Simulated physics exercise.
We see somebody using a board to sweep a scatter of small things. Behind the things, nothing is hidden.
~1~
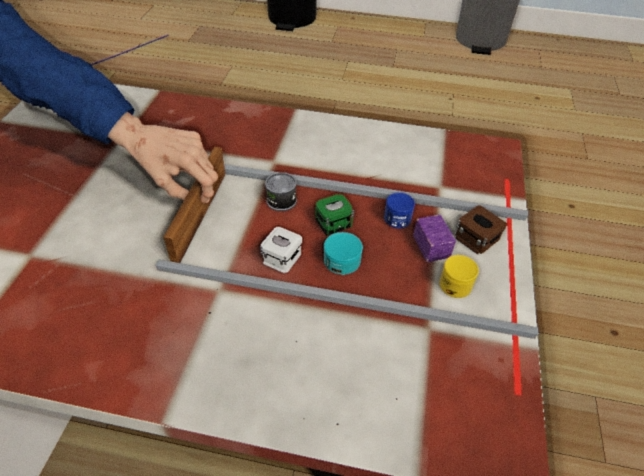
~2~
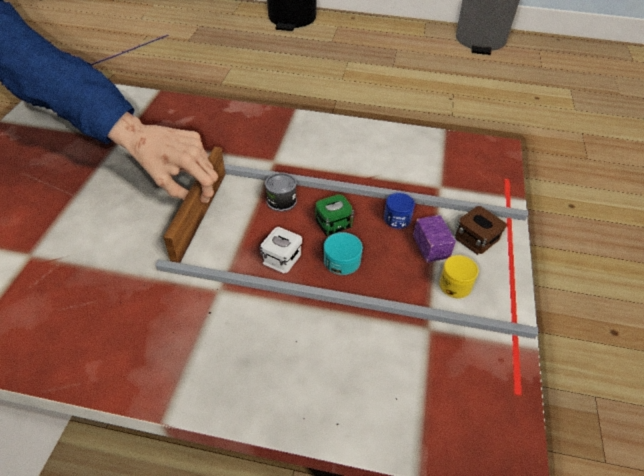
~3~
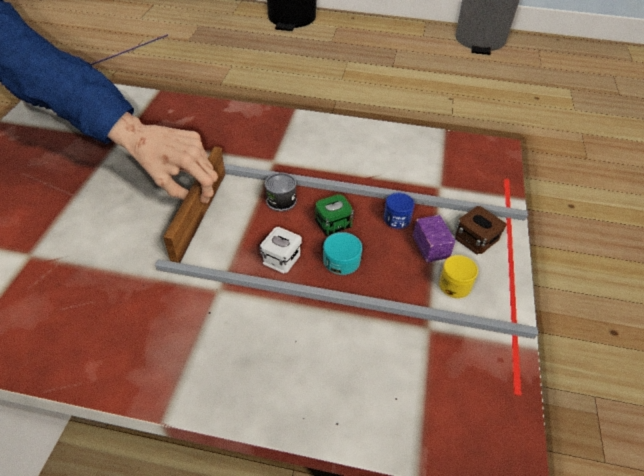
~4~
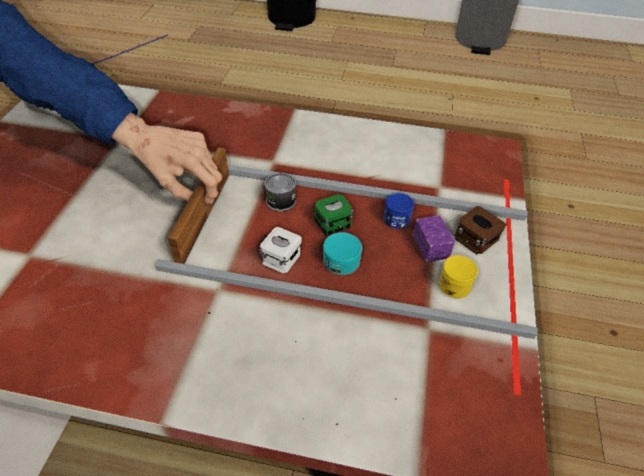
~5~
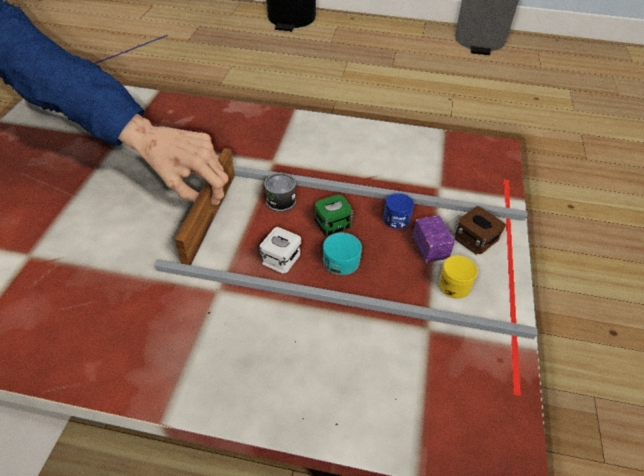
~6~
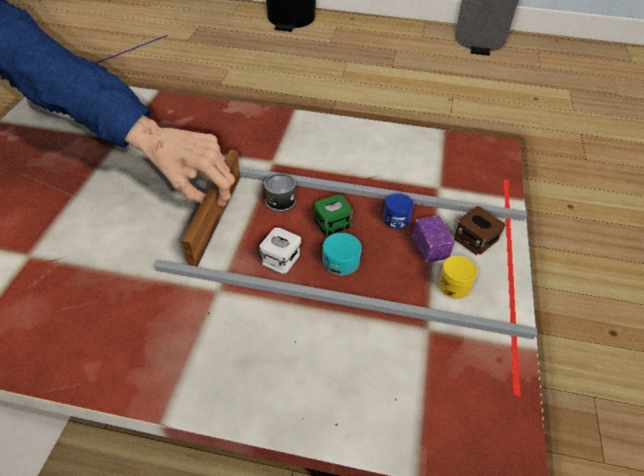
The footage shows a hand in a blue sleeve holding a wooden board upright between two grey rails, then sliding it slightly right toward scattered small coloured blocks and tubs, which stay practically still on a red-and-white checked surface.
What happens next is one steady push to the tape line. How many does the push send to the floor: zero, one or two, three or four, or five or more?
Once the board stops, five or more are missing from the table.
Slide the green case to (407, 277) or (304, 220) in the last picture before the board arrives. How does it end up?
Well, the green case fails to stay the first time and sits tight the second time.
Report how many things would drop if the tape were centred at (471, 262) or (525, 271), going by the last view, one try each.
Taking the two tries in order, the numbers are 2 and 8.
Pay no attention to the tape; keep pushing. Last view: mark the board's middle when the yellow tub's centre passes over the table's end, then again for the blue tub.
Around (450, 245) first and around (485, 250) second.
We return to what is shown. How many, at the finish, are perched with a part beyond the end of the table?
Answer: 3.
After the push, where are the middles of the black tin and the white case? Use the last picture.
The black tin at (528, 228), the white case at (532, 291).
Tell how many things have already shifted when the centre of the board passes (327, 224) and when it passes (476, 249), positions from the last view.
The number moved is 4 and then 8.
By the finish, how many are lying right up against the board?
Number: 3.
Early on, none off yet; brown case at rest near (479, 231); yellow tub at rest near (457, 278); purple block at rest near (433, 239).
A while later, none off yet; brown case at rest near (479, 231); yellow tub at rest near (460, 279); purple block moving near (437, 240).
Further along, none off yet; brown case travelled well along near (539, 236); yellow tub travelled well along near (544, 300); purple block travelled well along near (506, 248).
Finally, the number that fall off is five or more; lost, turquoise tub, blue tub, purple block, yellow tub and brown case.
